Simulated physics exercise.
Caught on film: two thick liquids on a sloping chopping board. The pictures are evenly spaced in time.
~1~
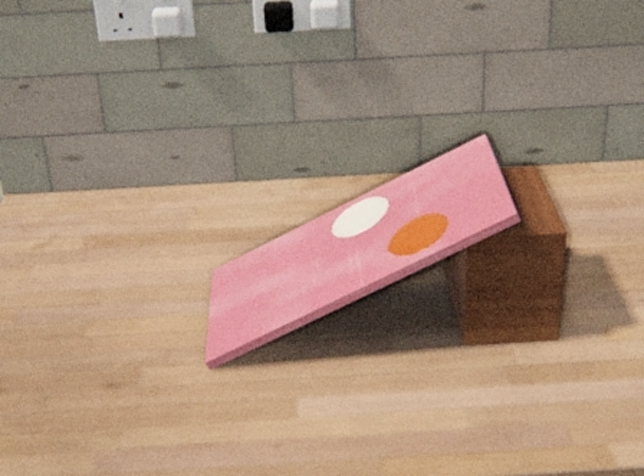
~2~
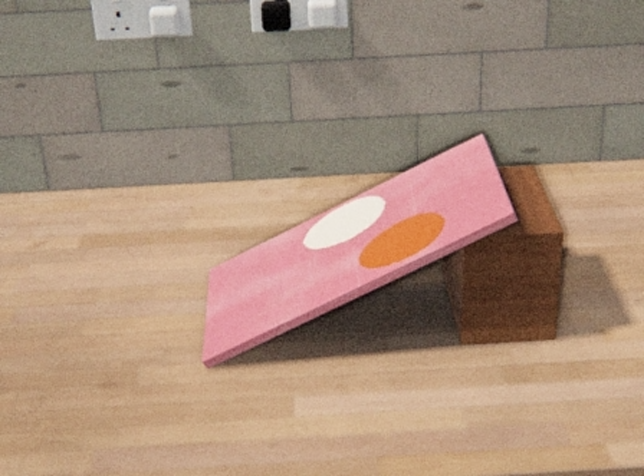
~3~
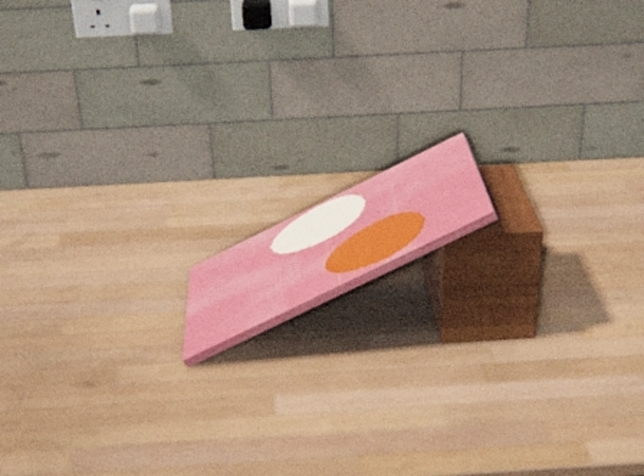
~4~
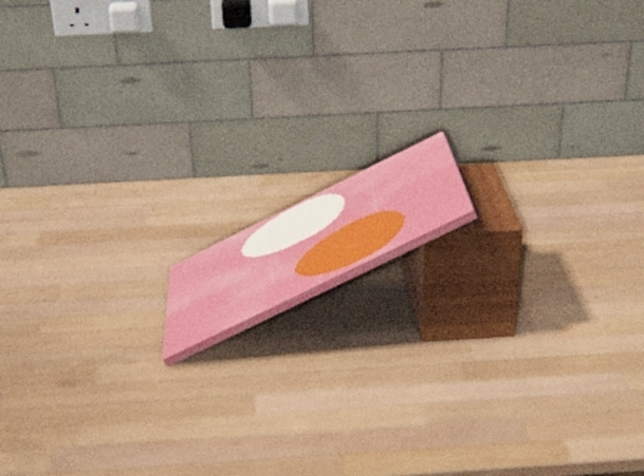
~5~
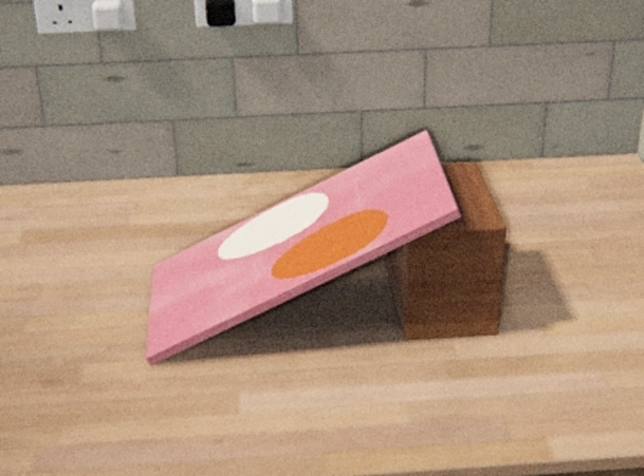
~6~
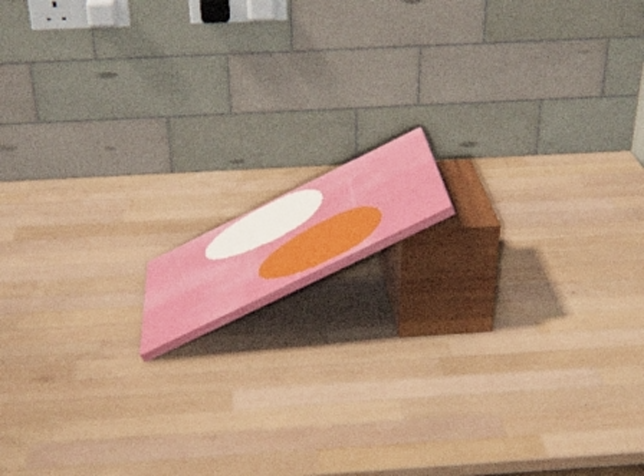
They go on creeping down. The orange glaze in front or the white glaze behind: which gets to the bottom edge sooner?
The farther one.
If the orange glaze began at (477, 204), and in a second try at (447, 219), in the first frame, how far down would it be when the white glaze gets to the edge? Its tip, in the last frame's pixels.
Around (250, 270) in the first try, (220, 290) in the second.
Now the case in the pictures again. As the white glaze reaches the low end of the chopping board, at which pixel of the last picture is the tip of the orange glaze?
Close to (202, 299).
Next, the orange glaze is three quarters of the way down; the white glaze is close to the edge.
Finally, the orange glaze is three quarters of the way down; the white glaze is at the low edge.
